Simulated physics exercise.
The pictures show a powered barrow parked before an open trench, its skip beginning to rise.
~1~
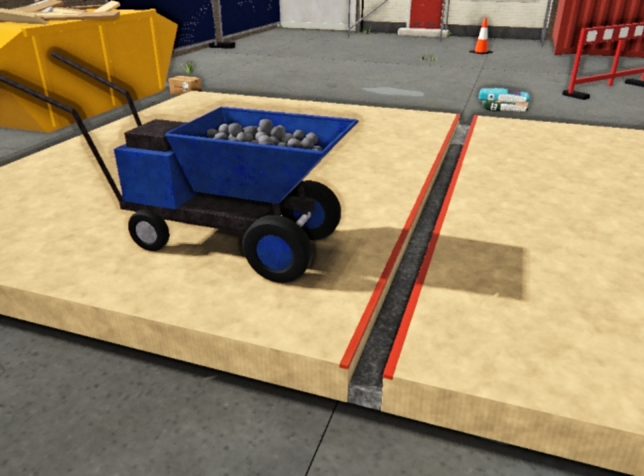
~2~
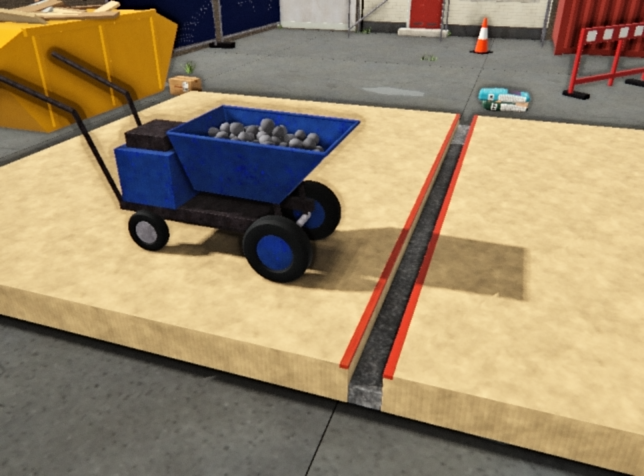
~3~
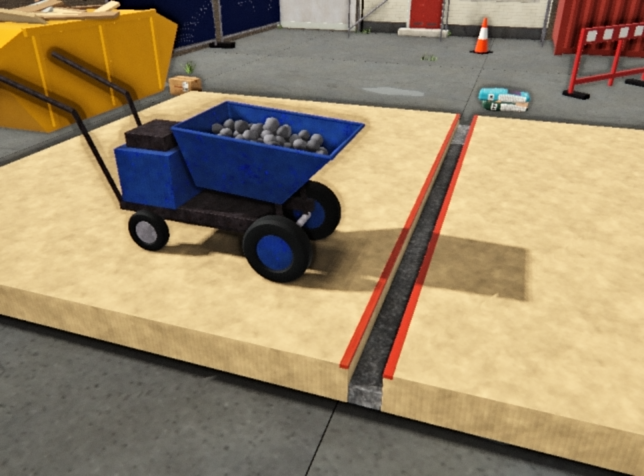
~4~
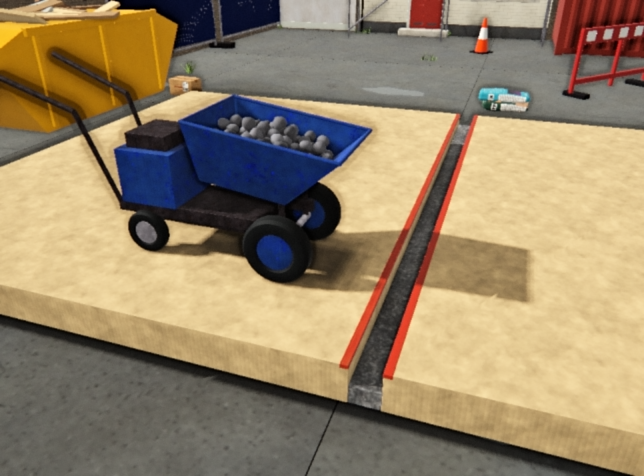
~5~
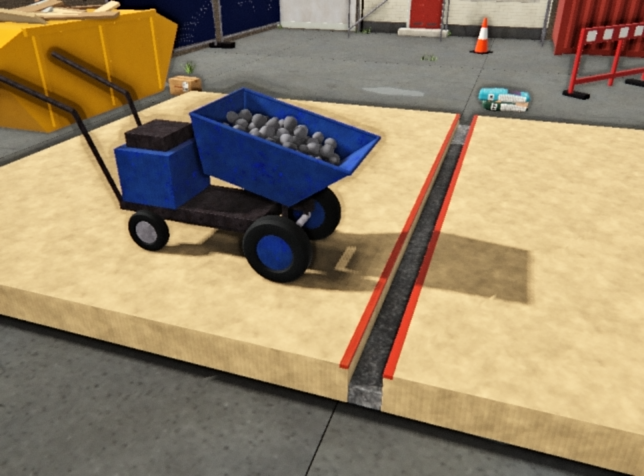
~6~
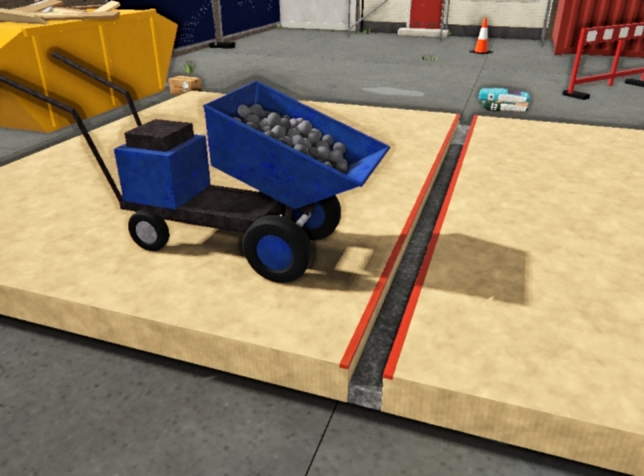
A blue skip full of round grey cobbles tilts forward on a black-wheeled barrow, seen from slightly above in a paved yard, its rear rising and its front lip dipping to the right. The barrow stands on a pale slab left of a narrow dark trench edged in red, with a yellow container behind. The tilt grows from barely noticeable to clear, while the wheels and camera stay still.
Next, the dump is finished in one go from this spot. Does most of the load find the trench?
In the trench: Less than half.
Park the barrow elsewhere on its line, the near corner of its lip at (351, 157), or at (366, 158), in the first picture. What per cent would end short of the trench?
In turn 0 and 0 in a hundred.
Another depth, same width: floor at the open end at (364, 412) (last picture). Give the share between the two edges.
Roughly 30 in a hundred.
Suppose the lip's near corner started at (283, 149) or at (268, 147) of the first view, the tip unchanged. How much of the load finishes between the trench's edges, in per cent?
Near 30 % and 30 %.
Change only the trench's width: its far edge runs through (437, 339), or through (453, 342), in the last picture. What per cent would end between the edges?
The first gives 60 %, the second 70 %.
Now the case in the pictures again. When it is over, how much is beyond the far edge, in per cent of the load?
It comes to 50 per cent or so.
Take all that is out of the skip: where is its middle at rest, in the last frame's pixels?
Roughly at (438, 273).
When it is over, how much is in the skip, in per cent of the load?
Some 35 per cent.
Soon after the last picture, skip tipped steeply; all in the skip.
A little later, skip tipped right over; most in the skip; a small part in or heaped over the trench; a small part beyond it; a stray few falling.
Later still, skip tipped right over; about a third in the skip; about a quarter in or heaped over the trench; about half beyond it.
At rest, skip tipped right over; about a third in the skip; about a quarter in or heaped over the trench; about half beyond it.
